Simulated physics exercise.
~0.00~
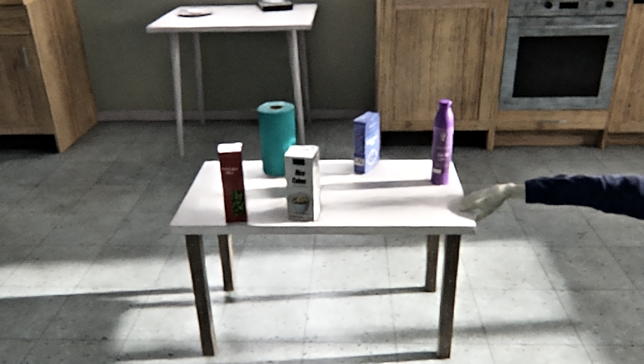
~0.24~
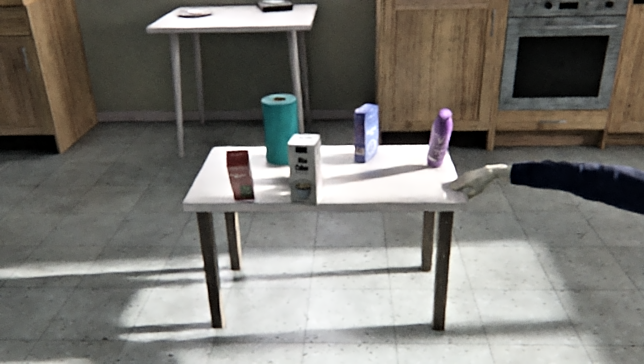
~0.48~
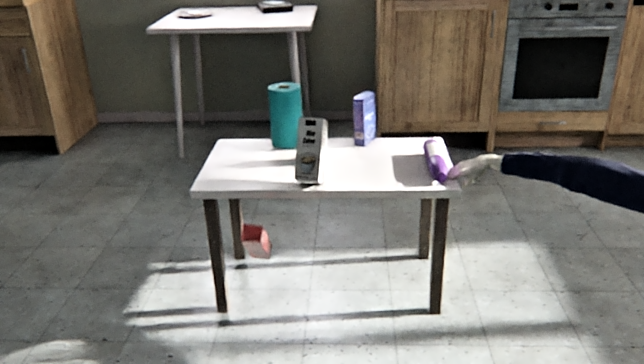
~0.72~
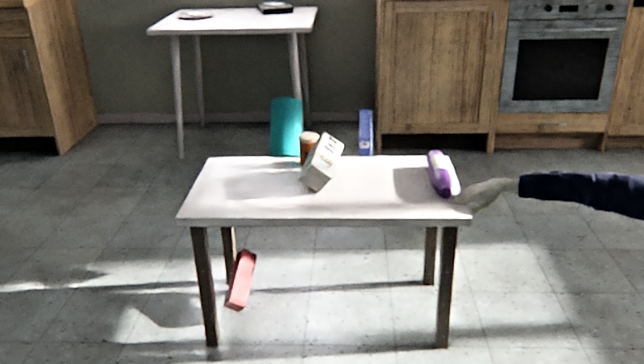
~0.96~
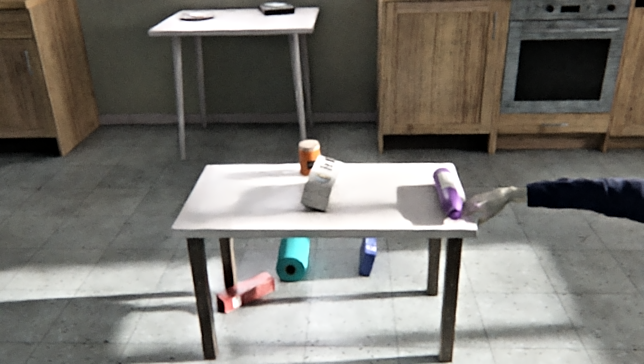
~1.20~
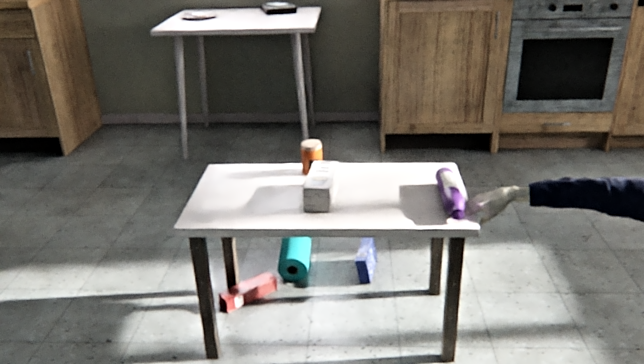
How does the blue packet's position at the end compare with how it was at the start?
At the start the blue packet stands upright on the table, towards the back. At the end it lies on its side on the floor, seen beneath the tabletop.
